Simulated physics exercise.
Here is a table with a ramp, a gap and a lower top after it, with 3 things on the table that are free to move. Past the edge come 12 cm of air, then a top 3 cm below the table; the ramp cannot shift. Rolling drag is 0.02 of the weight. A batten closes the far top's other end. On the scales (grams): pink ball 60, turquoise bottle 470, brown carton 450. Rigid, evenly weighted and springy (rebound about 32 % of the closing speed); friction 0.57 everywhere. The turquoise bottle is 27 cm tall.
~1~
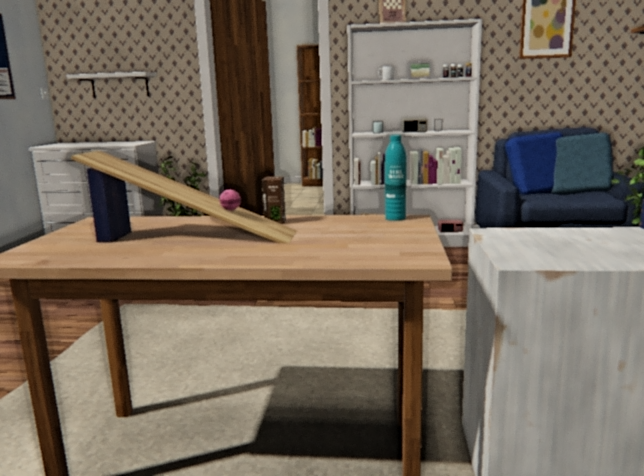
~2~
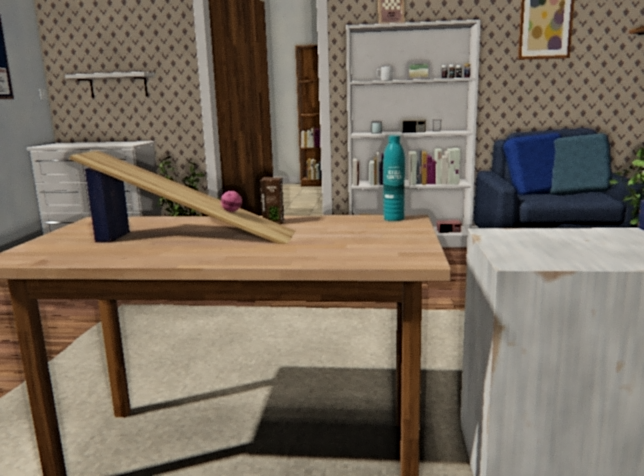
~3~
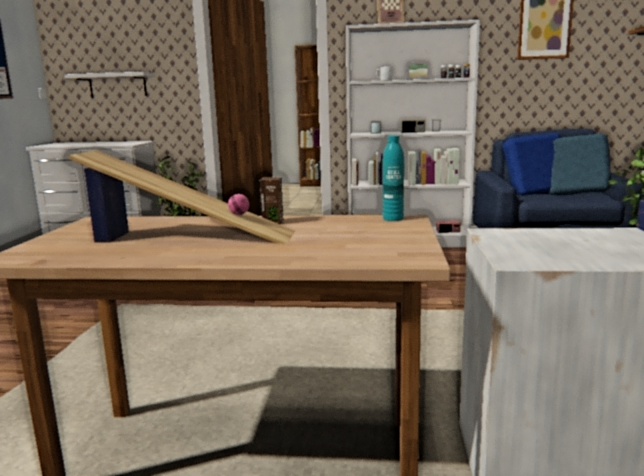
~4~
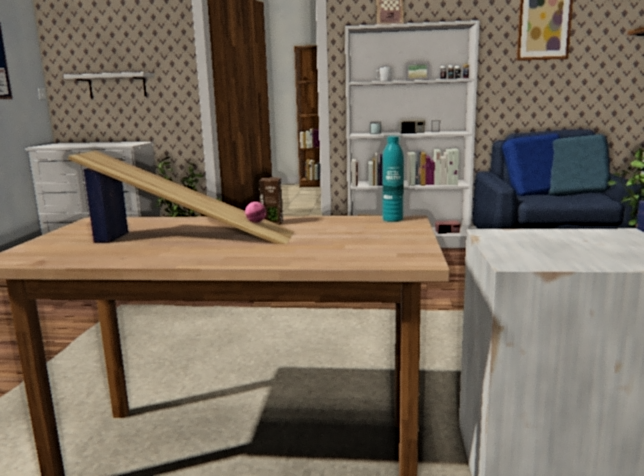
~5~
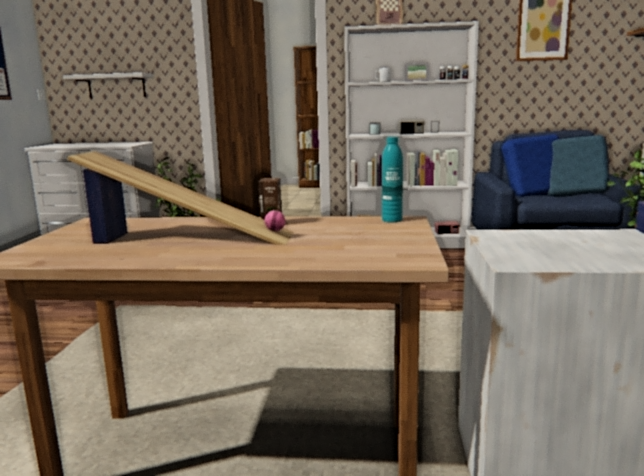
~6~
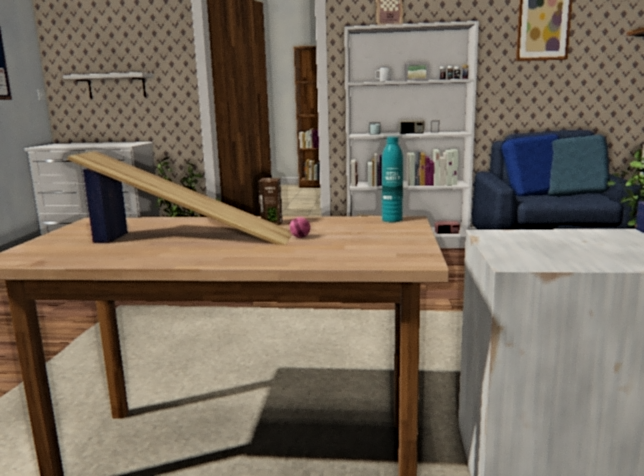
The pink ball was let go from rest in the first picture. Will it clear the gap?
It falls in.
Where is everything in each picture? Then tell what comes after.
Edge 60 cm away; pink ball (230, 200); turquoise bottle (396, 178), in the first picture.
Edge 60 cm away; pink ball (232, 201); turquoise bottle (394, 179), in the second picture.
Edge 57 cm away; pink ball (239, 205); turquoise bottle (394, 179), in the third picture.
Edge 52 cm away; pink ball (256, 212); turquoise bottle (393, 179), in the fourth picture.
Edge 46 cm away; pink ball (275, 221); turquoise bottle (392, 180), in the fifth picture.
Edge 39 cm away; pink ball (300, 228); turquoise bottle (393, 180), in the sixth picture.
Then, 0.40 s on from there, edge 2 cm away; pink ball near (431, 227).
Then, 0.80 s on from there, down in the gap; pink ball near (419, 371).
In the end, down in the gap; the bystanders under 8 cm from the start.
